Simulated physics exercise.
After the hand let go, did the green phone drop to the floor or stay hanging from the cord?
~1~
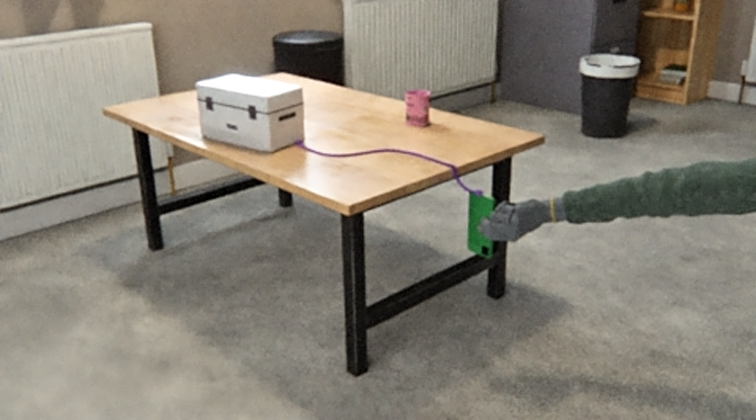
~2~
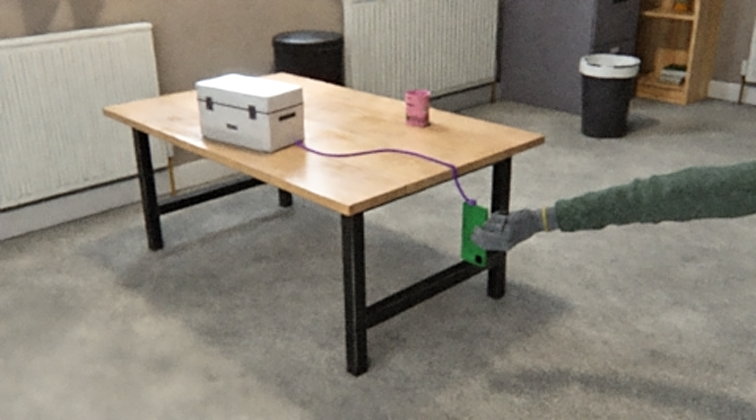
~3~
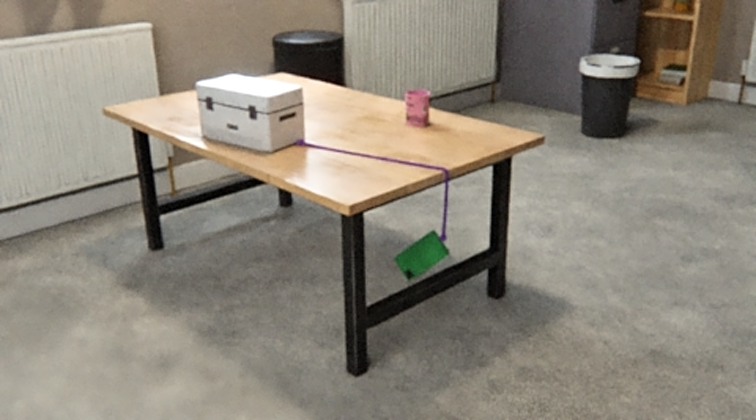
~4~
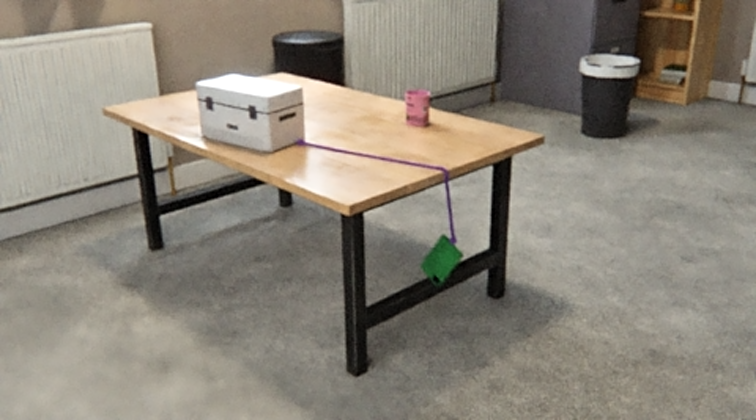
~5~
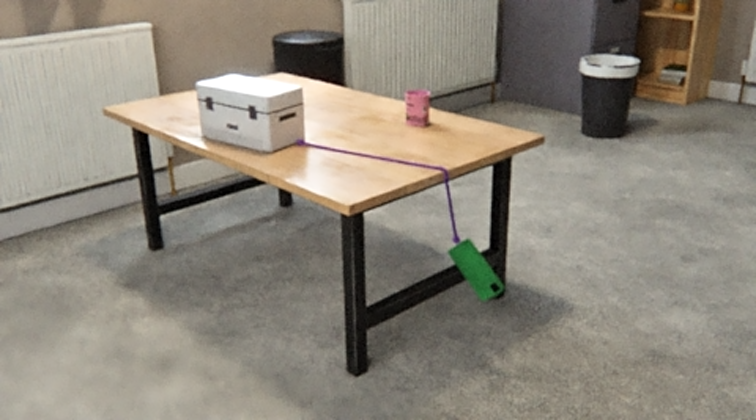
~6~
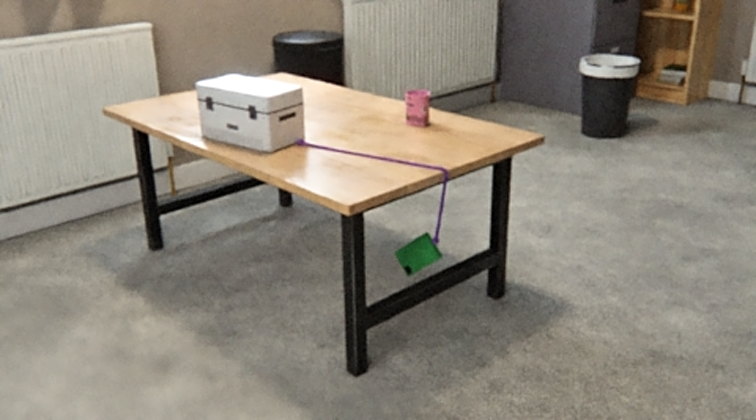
The green phone stayed hanging in the air from the cord, and the pink cup remained where it stood on the table.
A gloved hand lowered a green phone on a purple cord past the end of a wooden table and let go. The phone swung back and forth, left dangling above the floor, while the white toolbox and pink cup stayed put.
